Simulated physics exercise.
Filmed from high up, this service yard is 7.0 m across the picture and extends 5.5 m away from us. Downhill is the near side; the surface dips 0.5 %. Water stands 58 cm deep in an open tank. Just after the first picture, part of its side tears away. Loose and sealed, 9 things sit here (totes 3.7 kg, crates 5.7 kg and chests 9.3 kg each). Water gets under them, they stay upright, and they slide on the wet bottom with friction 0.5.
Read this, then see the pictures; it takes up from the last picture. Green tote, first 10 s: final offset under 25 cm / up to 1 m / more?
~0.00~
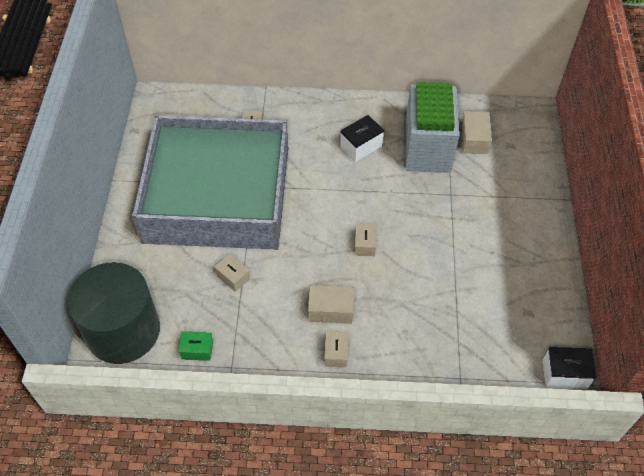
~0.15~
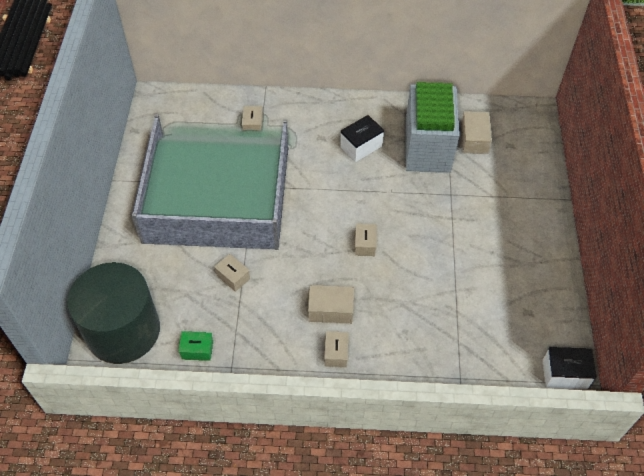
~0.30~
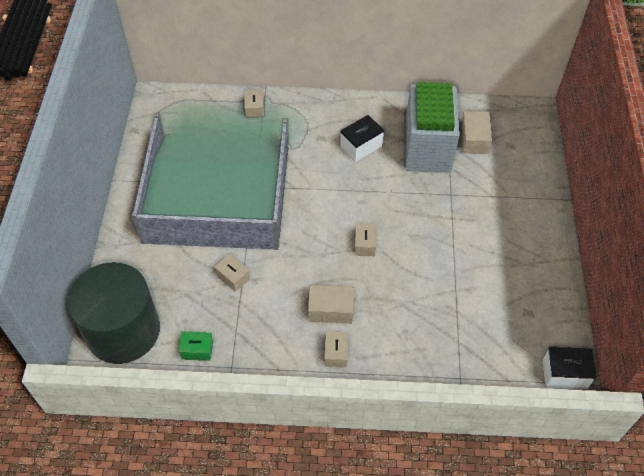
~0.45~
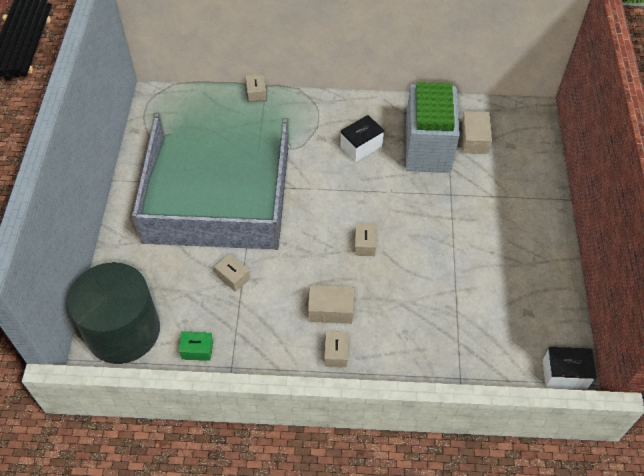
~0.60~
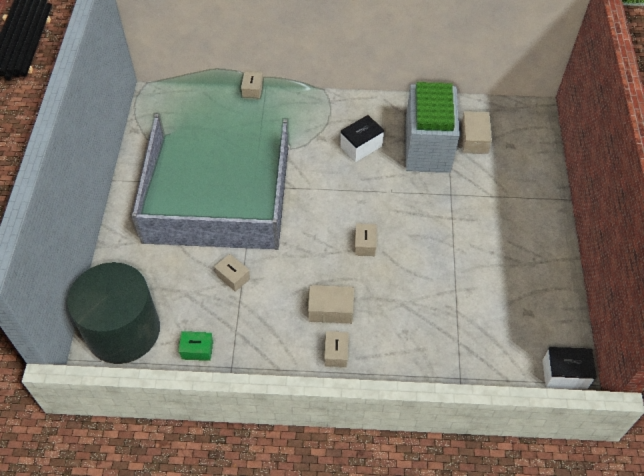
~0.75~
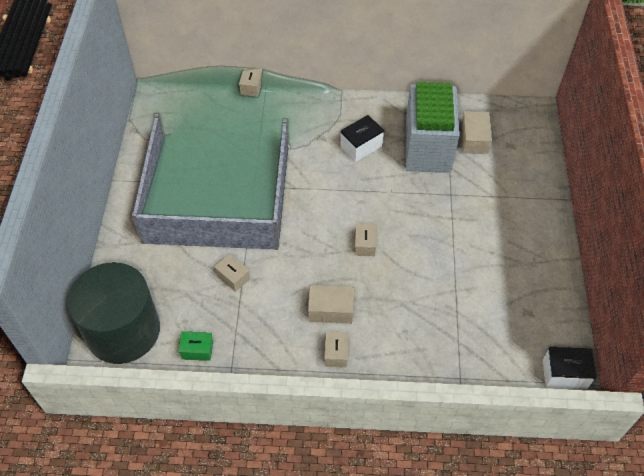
The move is big.
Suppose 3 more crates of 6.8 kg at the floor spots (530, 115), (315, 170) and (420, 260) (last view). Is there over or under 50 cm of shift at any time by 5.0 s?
Order as asked - farther, not as far, farther.
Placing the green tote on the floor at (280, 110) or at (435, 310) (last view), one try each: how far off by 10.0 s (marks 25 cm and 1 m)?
Well, the first time it covers a big distance, and the second time it covers a big distance.
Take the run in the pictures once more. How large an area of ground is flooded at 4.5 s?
Some 32 m2 of it.
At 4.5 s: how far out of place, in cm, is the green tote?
By that time, close to 10 cm.
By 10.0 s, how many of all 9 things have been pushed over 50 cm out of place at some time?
I get 8.
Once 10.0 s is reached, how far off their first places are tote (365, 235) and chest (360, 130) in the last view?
Respectively: 80 cm / 250 cm.
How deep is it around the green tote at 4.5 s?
Depth: About 3 cm.
After 2.0 s the green tote is near (195, 342), 0.0 m from its start, aground; 1 afloat.
After 4.5 s the green tote is near (202, 340), 0.1 m from its start, afloat; 1 afloat.
After 7.0 s the green tote is near (327, 336), 1.7 m from its start, afloat; 8 afloat.
After 10.0 s the green tote is near (323, 324), 1.7 m from its start, afloat; 8 afloat.
